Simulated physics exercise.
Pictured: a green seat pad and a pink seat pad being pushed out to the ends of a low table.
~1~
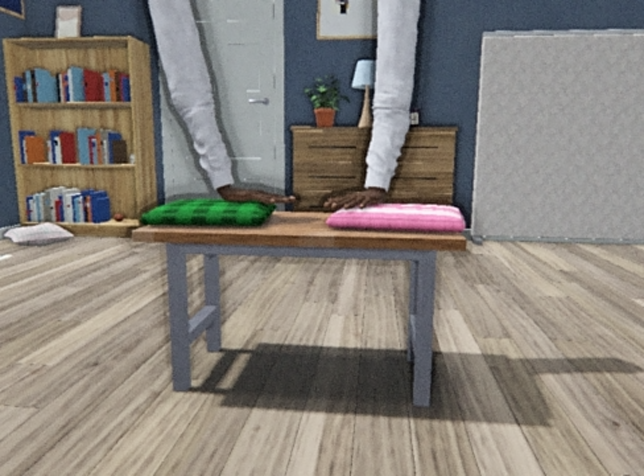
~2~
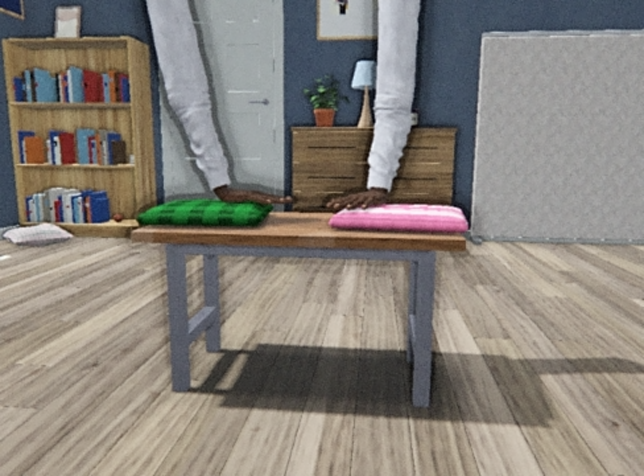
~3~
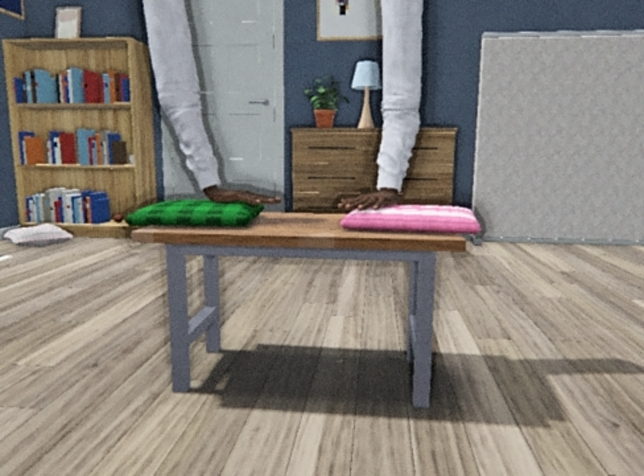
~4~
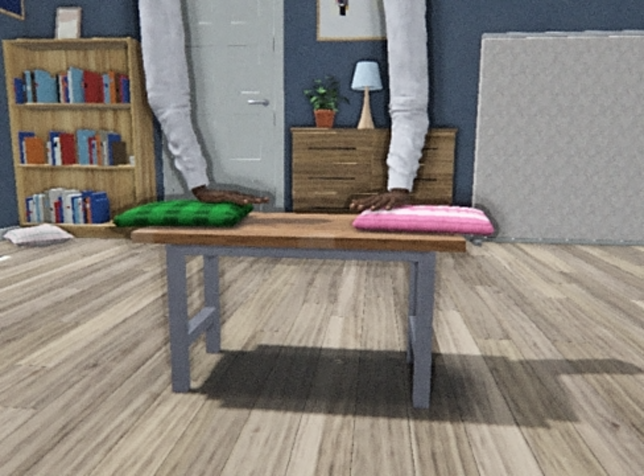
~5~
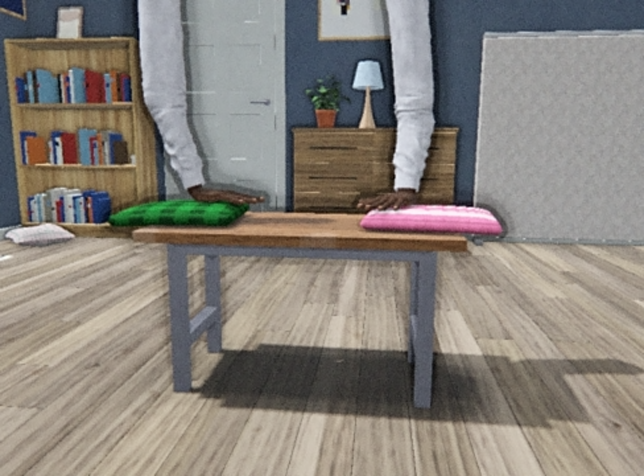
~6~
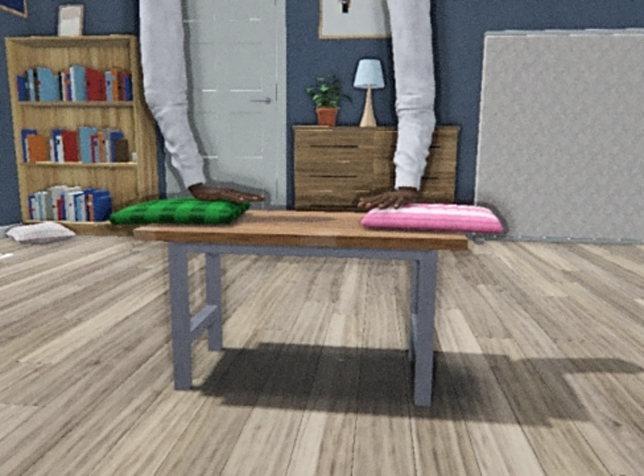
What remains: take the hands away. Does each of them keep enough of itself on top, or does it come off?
The green seat pad stays on. The pink seat pad stays on.
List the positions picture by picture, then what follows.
The first frame shows green seat pad tip (154, 216); pink seat pad tip (460, 223).
The second frame shows green seat pad tip (150, 216); pink seat pad tip (463, 224).
The third frame shows green seat pad tip (140, 217); pink seat pad tip (475, 225).
The fourth frame shows green seat pad tip (128, 218); pink seat pad tip (488, 226).
The fifth frame shows green seat pad tip (124, 218); pink seat pad tip (495, 226).
The sixth frame shows green seat pad tip (125, 216), about a third past the edge; pink seat pad tip (496, 224), about a third past the edge.
Then, 0.32 s on from there, green seat pad as it was left; pink seat pad as it was left.
In the end, green seat pad as it was left; pink seat pad as it was left. The green seat pad holds its place and the pink seat pad stays up there.
